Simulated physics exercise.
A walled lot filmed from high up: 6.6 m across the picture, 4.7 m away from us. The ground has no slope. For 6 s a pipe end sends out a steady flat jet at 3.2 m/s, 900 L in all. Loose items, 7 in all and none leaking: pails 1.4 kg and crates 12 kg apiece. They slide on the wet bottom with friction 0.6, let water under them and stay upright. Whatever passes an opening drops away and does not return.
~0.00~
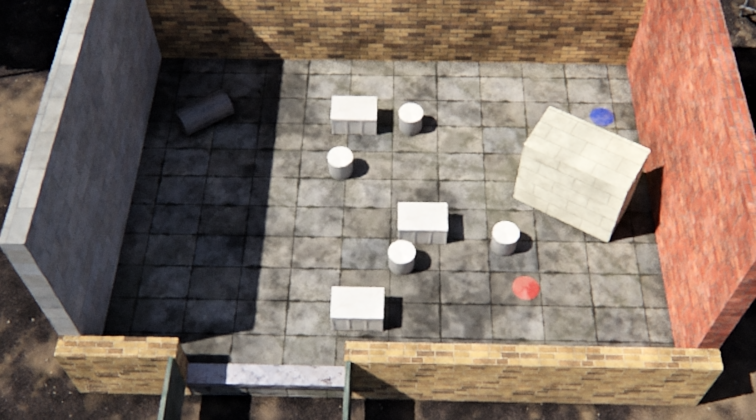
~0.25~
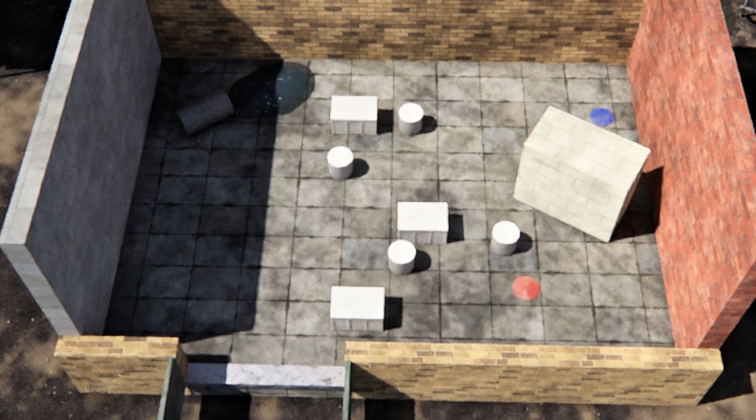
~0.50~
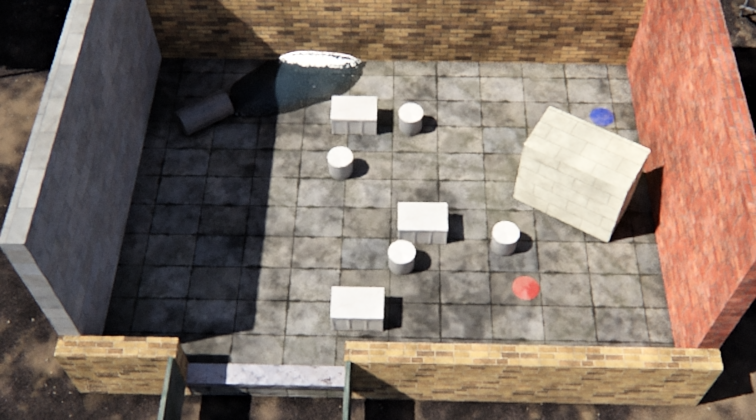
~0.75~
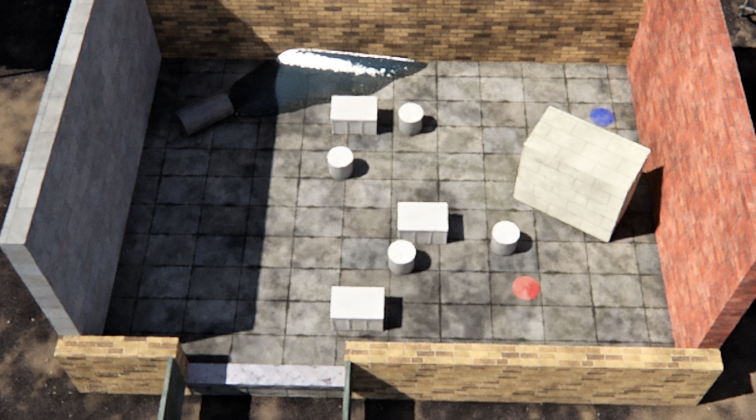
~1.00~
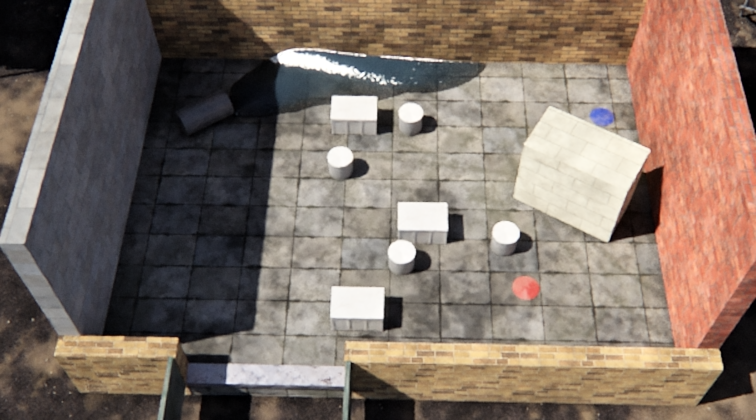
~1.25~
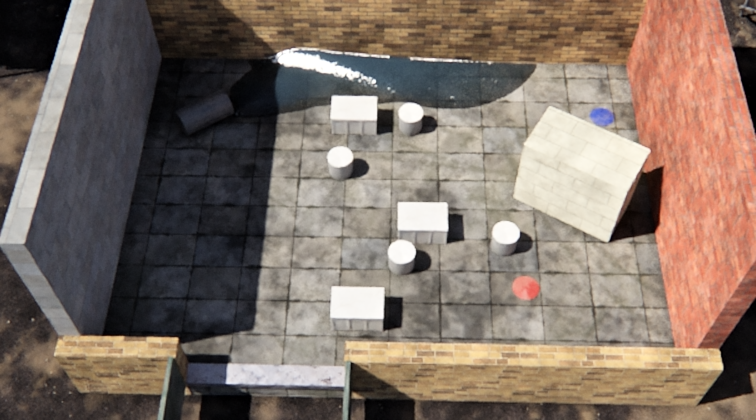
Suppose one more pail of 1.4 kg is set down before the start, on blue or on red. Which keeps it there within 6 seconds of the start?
Put it on red.
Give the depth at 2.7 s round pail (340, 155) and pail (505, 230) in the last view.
About 0 and 0 cm.
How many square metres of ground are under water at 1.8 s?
About 5.5 m2.
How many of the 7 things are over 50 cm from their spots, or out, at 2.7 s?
By then 0.
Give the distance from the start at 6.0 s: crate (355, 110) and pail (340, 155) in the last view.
In that order: 0 cm, 0 cm.
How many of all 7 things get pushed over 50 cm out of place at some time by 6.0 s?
That makes 0.
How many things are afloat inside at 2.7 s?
I count 0.
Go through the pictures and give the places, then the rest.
A pail at (402, 252) rests on the ground; a crate at (423, 216) rests on the ground; the blue patch at (602, 117); the red patch at (526, 288); 0.0 m2 under water; 0 of 7 have shifted, in the first picture.
A pail at (402, 252), on the bottom; a crate at (423, 216) rests on the ground; the blue patch at (602, 117); the red patch at (526, 288); water covers 0.8 m2; 0 of 7 have shifted, in the second picture.
A pail at (402, 252) rests on the ground; a crate at (423, 216) rests on the ground; the blue patch at (602, 117); the red patch at (526, 288); water covers 1.3 m2; 0 of 7 have shifted, in the third picture.
A pail at (402, 252) rests on the ground; a crate at (423, 216), on the bottom; the blue patch at (602, 117); the red patch at (526, 288); water covers 1.7 m2; 0 of 7 have shifted, in the fourth picture.
A pail at (402, 252), on the bottom; a crate at (423, 216) rests on the ground; the blue patch at (602, 117); the red patch at (526, 288); water covers 2.3 m2; 0 of 7 have shifted, in the fifth picture.
A pail at (402, 252), on the bottom; a crate at (423, 216) rests on the ground; the blue patch at (602, 117); the red patch at (526, 288); water covers 3.0 m2; 0 of 7 have shifted, in the sixth picture.
After 1.8 s on blue it would be 0 cm off in 0 cm of water; on red it would be 0 cm off in 0 cm of water.
After 2.7 s on blue it would be 48 cm off in 8 cm of water; on red it would be 0 cm off in 0 cm of water.
After 4.2 s on blue it would be 131 cm off in 13 cm of water; on red it would be 0 cm off in 0 cm of water.
After 6.0 s on blue it would be 131 cm off in 14 cm of water; on red it would be 0 cm off in 1 cm of water.
